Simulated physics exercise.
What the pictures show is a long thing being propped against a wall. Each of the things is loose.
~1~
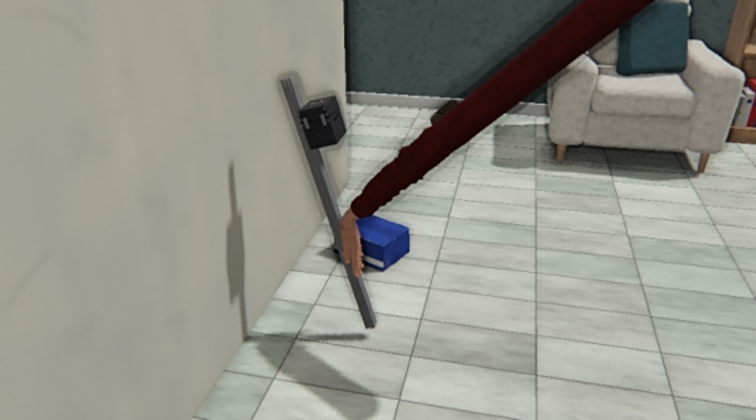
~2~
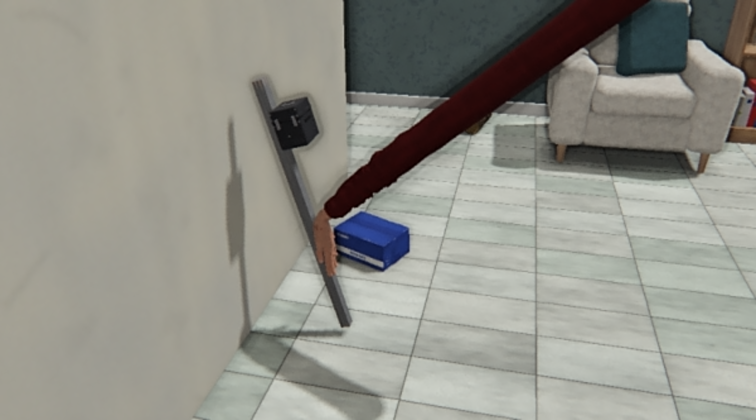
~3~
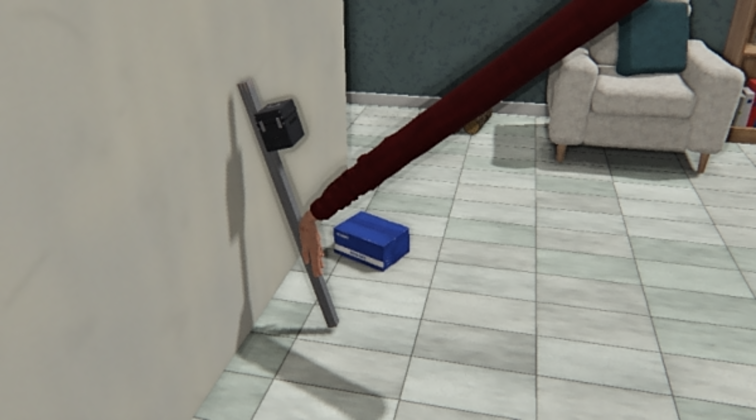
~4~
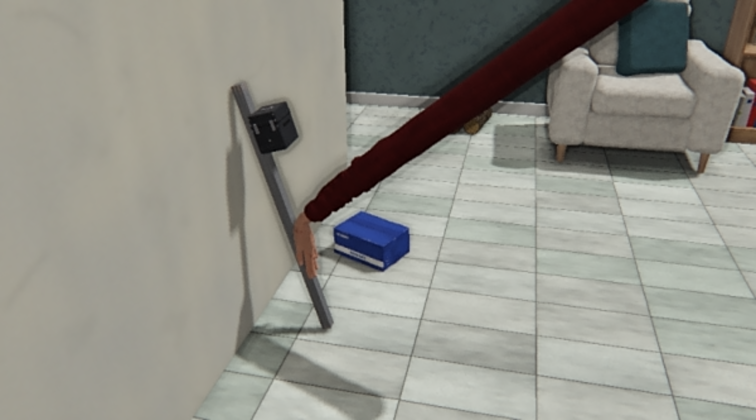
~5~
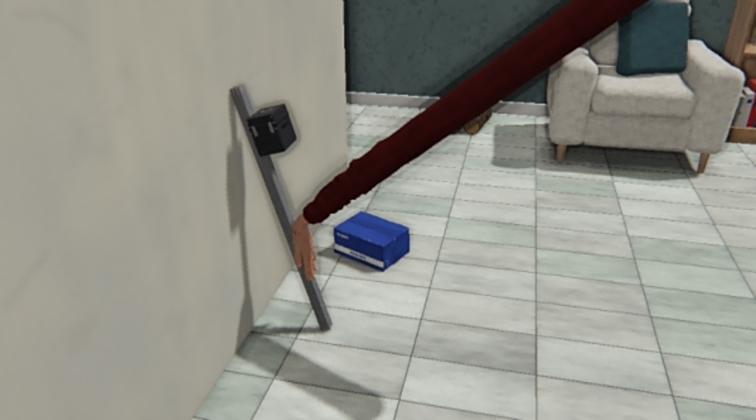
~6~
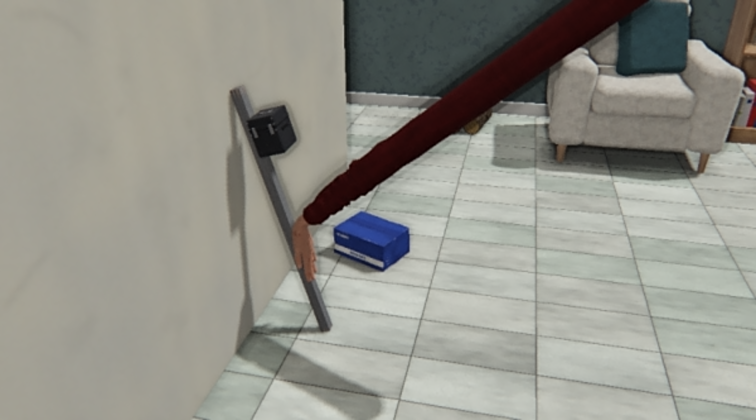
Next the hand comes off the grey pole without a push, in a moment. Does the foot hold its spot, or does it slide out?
Keeps its footing.
Then, 0.40 s past the last view, nothing moves.
Then, 0.90 s past the last view, grey pole resting near (285, 219).
Finally, both still in place. Final places as the last picture's camera would see them, grey pole near (285, 219). The pole holds.
